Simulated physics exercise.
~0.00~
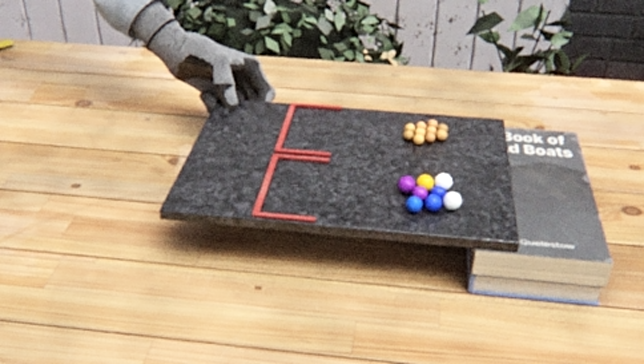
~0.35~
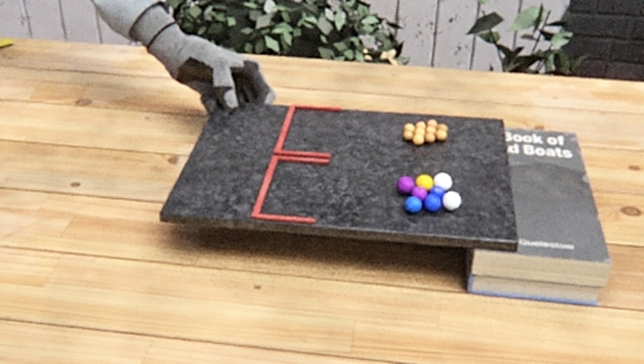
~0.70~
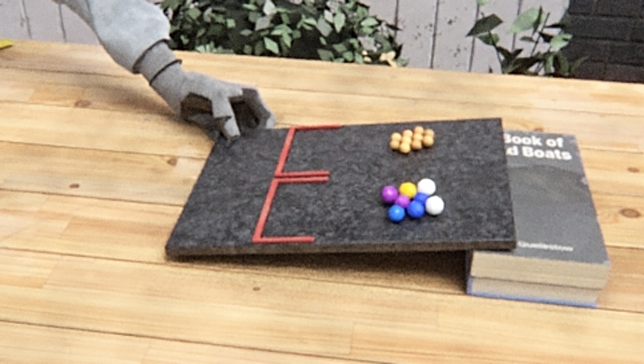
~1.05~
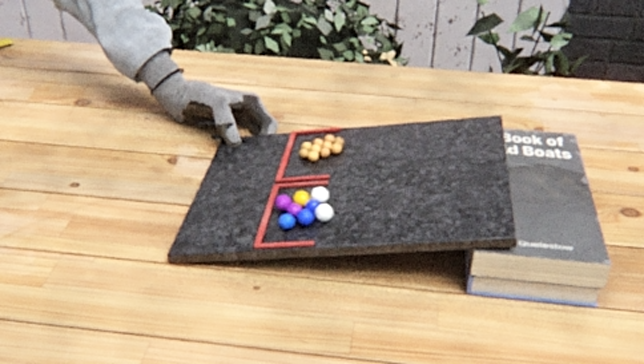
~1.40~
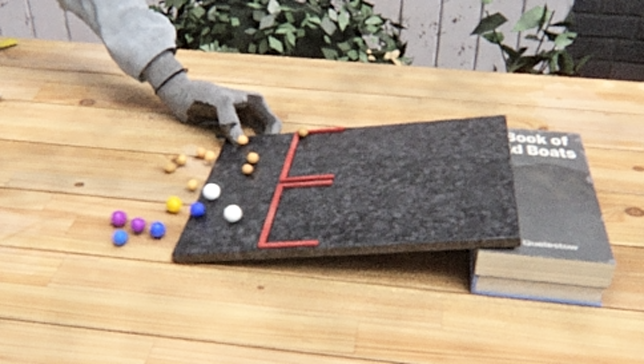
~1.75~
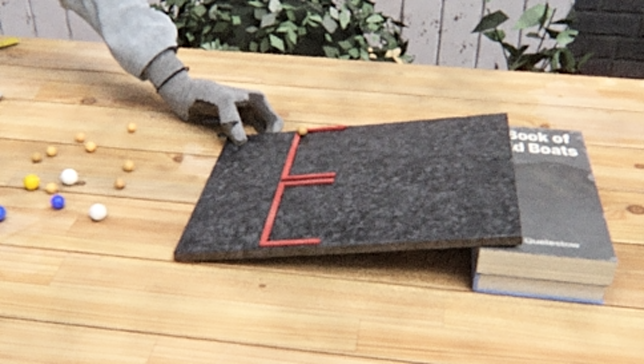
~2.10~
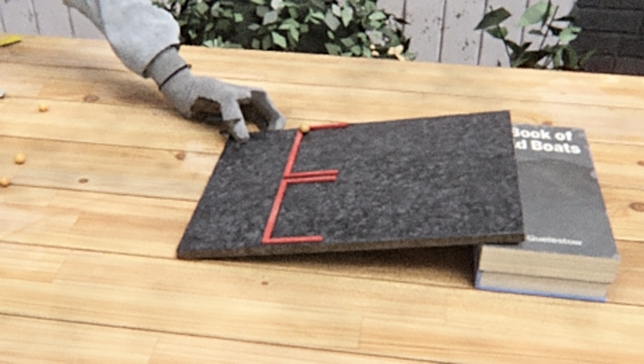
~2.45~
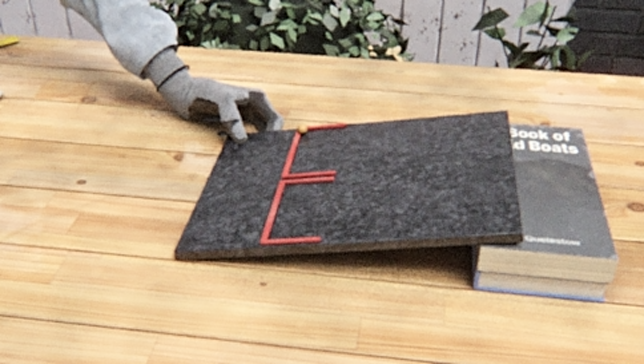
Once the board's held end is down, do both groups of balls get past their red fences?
Yes, all of the colorful balls in the near group go past their fence, and so do nearly all of the tan balls in the far group, with one left by the fence.
The clip shows a gloved-looking gray hand lowering one end of a dark board propped on a book, until colorful balls and small tan balls roll left past red fences and off across the table, leaving one tan ball by the far fence.
